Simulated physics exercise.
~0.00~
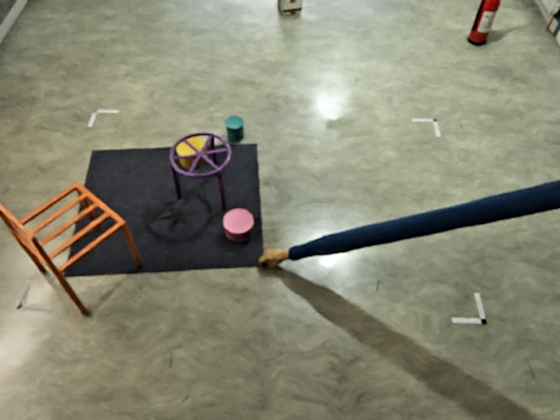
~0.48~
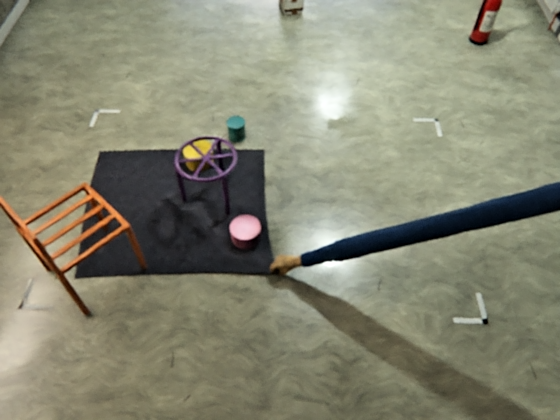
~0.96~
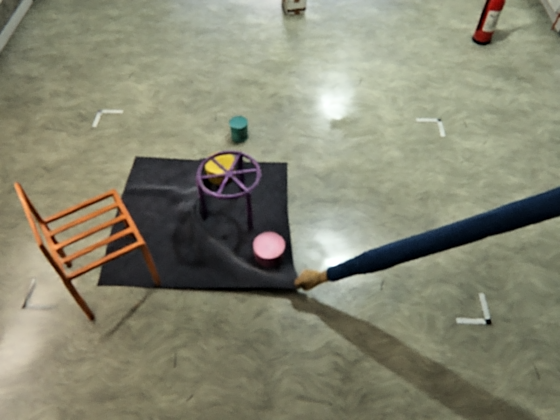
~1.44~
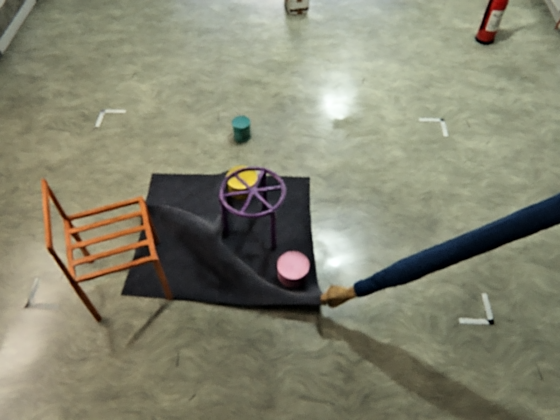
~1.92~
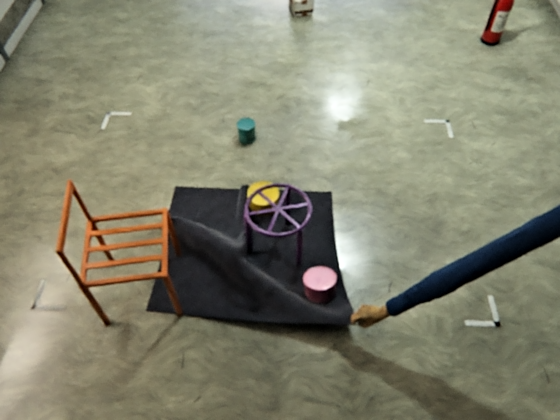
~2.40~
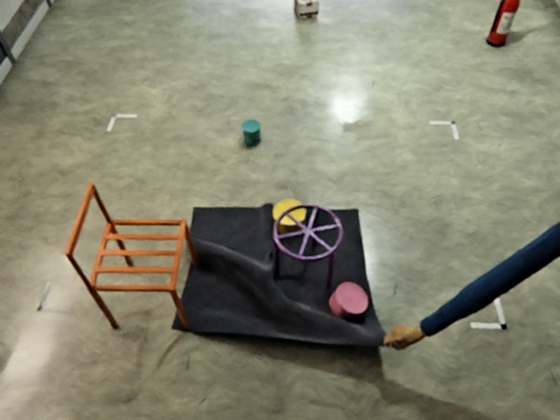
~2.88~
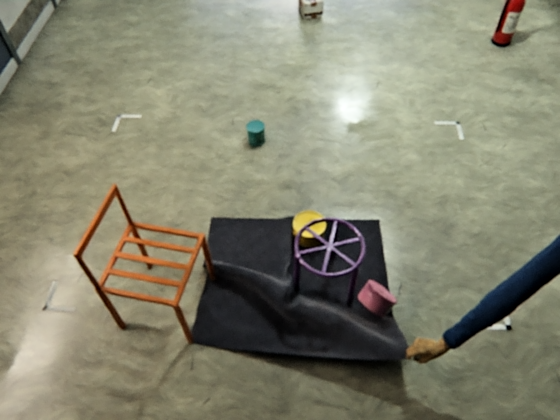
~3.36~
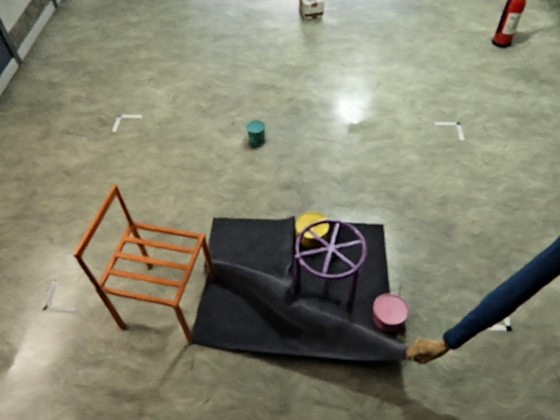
The clip opens on a dark sheet spread over a hallway floor between tape corners, with a purple stool, a yellow bucket and a pink bin on it, an orange chair at its left edge and a teal bin just beyond it. A hand on a long blue-sleeved arm grips the near right corner and drags the sheet right and toward the viewer. The stool, bucket and pink bin ride along as folds spread, while the chair turns and shifts right. The teal bin stays behind. Near the end the pink bin tilts, then settles upright near the sheet's right edge as the pulling stops, the hand still at the corner.
